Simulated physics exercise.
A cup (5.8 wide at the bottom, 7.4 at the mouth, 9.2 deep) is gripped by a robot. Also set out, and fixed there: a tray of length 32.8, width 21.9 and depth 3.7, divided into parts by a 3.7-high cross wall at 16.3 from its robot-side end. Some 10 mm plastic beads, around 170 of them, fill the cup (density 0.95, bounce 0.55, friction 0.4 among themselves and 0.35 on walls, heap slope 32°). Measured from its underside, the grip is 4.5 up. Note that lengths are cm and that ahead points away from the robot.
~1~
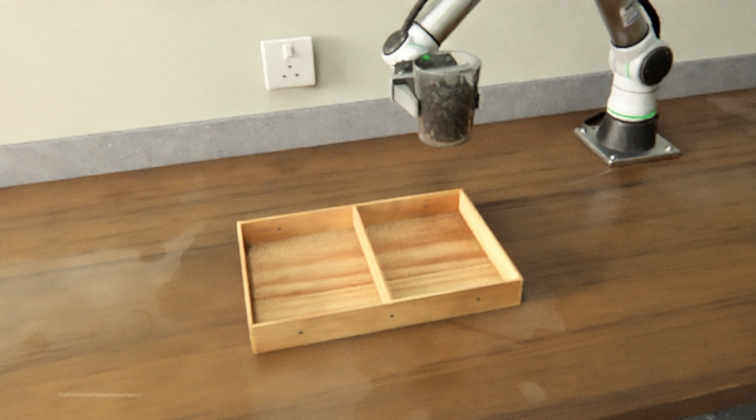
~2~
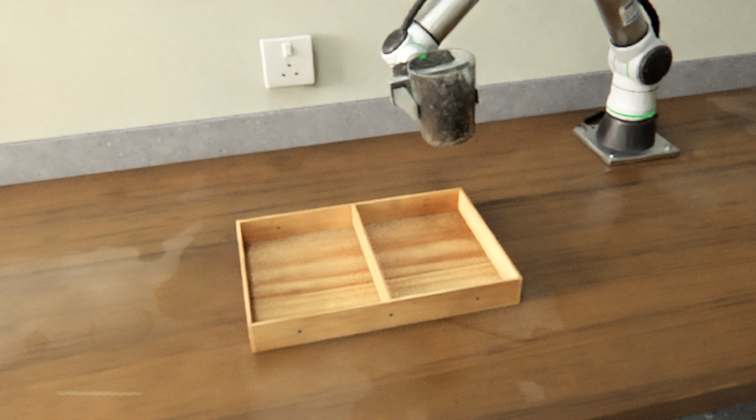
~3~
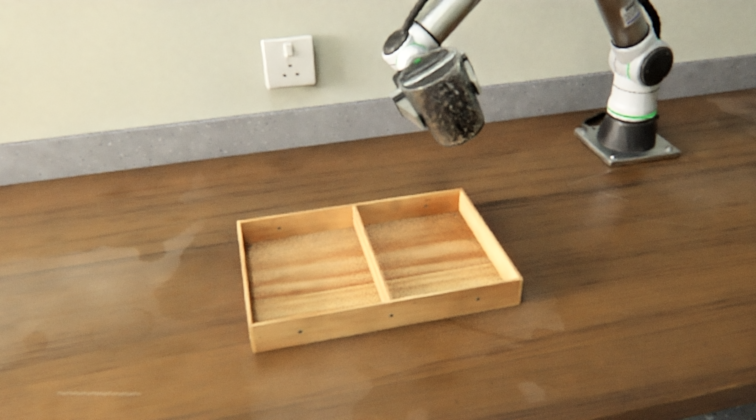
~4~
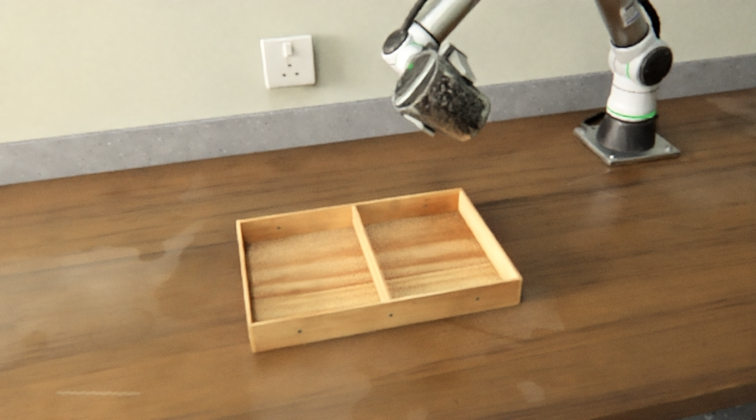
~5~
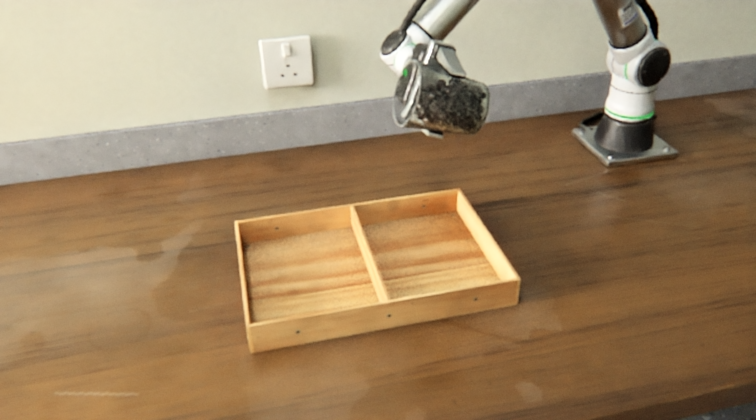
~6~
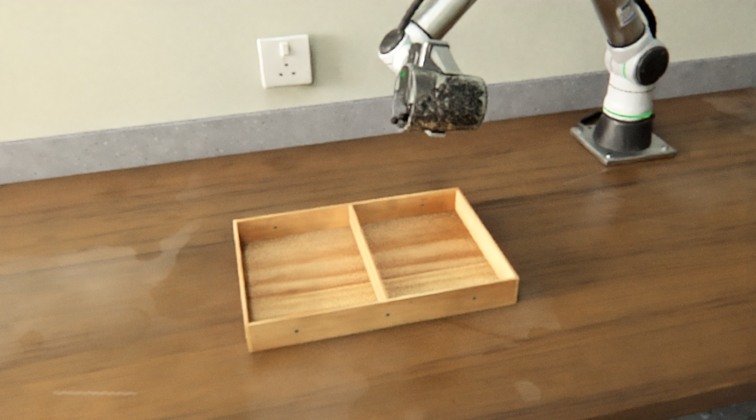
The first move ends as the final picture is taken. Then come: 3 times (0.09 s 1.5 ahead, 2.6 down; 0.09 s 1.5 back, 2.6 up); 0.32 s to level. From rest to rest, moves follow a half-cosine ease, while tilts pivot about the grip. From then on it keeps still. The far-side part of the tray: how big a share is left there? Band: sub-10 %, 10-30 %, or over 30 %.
Band: 10-30 %.
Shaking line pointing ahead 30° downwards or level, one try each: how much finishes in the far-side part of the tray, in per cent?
25 and 55 %.
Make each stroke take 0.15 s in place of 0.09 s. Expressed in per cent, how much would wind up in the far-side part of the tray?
It would be near 5 per cent.
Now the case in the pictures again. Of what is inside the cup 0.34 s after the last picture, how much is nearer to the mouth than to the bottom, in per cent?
45 per cent.
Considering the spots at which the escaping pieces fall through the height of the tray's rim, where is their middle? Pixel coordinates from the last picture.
About at (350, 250).
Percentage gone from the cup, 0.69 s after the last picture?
Around 20 % is out.
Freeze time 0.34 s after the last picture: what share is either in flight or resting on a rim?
I'd put it near 4 per cent.
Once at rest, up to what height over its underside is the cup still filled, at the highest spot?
Around 6.5 centimetres above the underside.
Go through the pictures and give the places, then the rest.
Cup middle at (446, 101), level; upper third of the load around (447, 97), from x 420 to 470, top at y 85; 174 in the cup, in the first frame.
Cup middle at (445, 100), tilted 7° forward; upper third of the load around (447, 98), from x 420 to 470, top at y 85, in the second frame.
Cup middle at (446, 101), tilted 27° forward; upper third of the load around (452, 97), from x 420 to 475, top at y 80, in the third frame.
Cup middle at (445, 101), tilted 51° forward; upper third of the load around (455, 94), from x 425 to 485, top at y 80, in the fourth frame.
Cup middle at (443, 102), tilted 71° forward; upper third of the load around (456, 93), from x 420 to 480, top at y 80, in the fifth frame.
Cup middle at (442, 101), tilted 78° forward; upper third of the load around (458, 93), from x 395 to 480, top at y 80; 174 in the cup, in the sixth frame.
Then, 0.34 s after the last picture, tilted 78° forward, highest piece 25 above the table; 161 in the cup, 5 in the far-side part, 1 in the robot-side part, 7 in flight or on a rim.
Then, 0.69 s after the last picture, tilted 44° forward, highest piece 25 above the table; 142 in the cup, 22 in the far-side part, 2 in the robot-side part, 8 in flight or on a rim.
Then, 1.06 s after the last picture, level, highest piece 26 above the table; 141 in the cup, 27 in the far-side part, 5 in the robot-side part, 1 in flight or on a rim.
Then, 2.11 s after the last picture, level, highest piece 26 above the table; 141 in the cup, 27 in the far-side part, 6 in the robot-side part.
Final count, 141 in the cup, 27 in the far-side part, 6 in the robot-side part. That is 16 % in the far-side part of the tray.
